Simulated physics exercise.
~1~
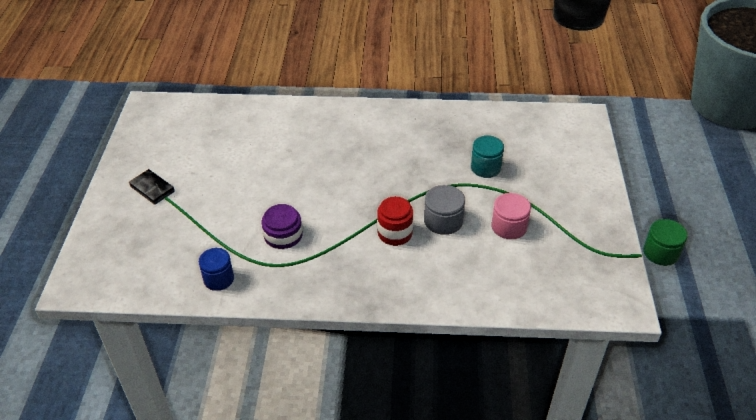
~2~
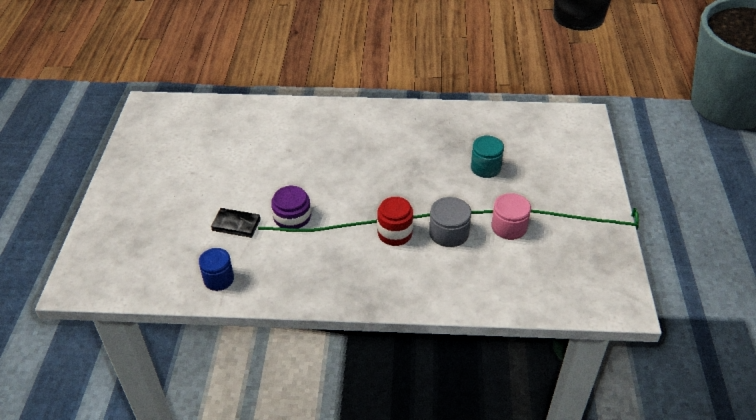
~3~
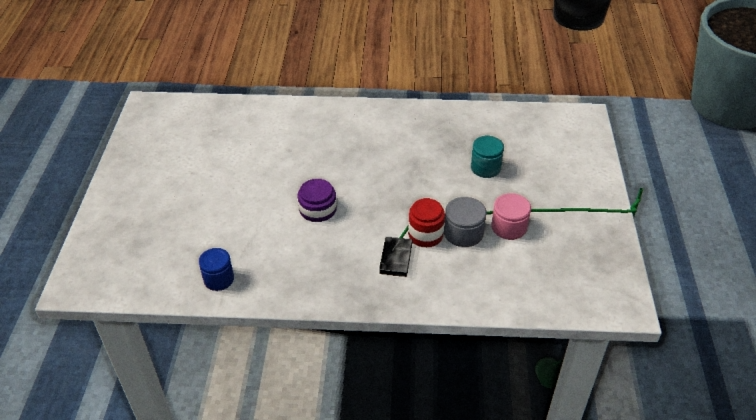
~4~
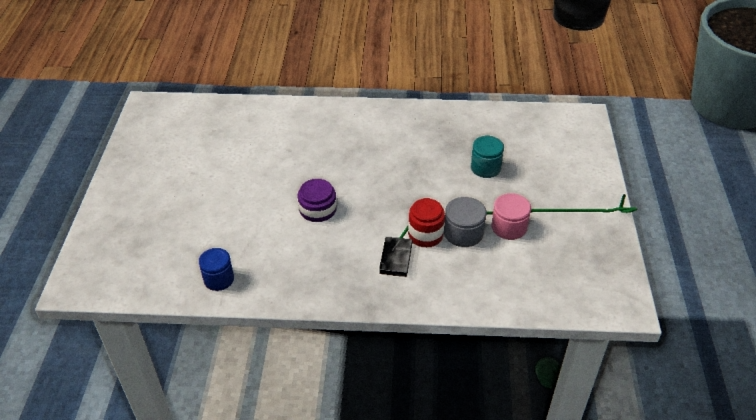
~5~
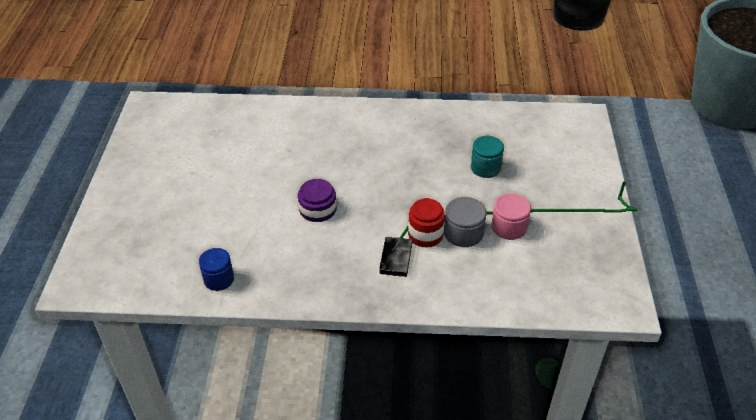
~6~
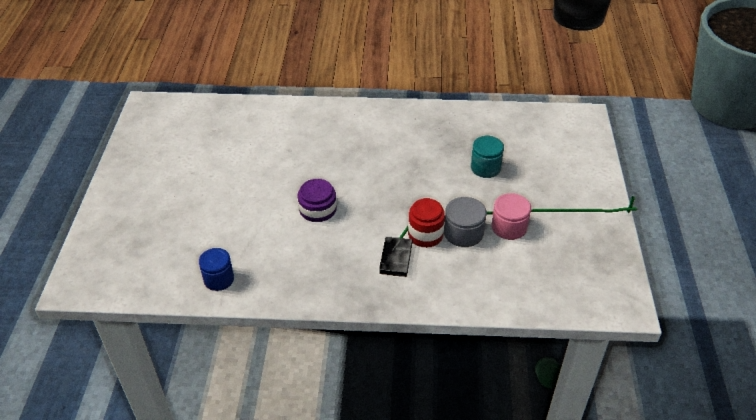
A pale sideboard stands on a striped rug over a wooden floor, seen from above and in front. A green cable curves from a small black phone at the left to a green speaker just past the right edge, with blue, purple, red, grey, pink and teal containers spread between. The speaker drops out of sight, and the cable pulls tight, dragging the phone right and nudging the purple jar and grey tub. The phone slides on to mid-table, and the red jar shifts against the grey tub. There everything halts, the cable's end flicking at the edge, the speaker on the floor below.
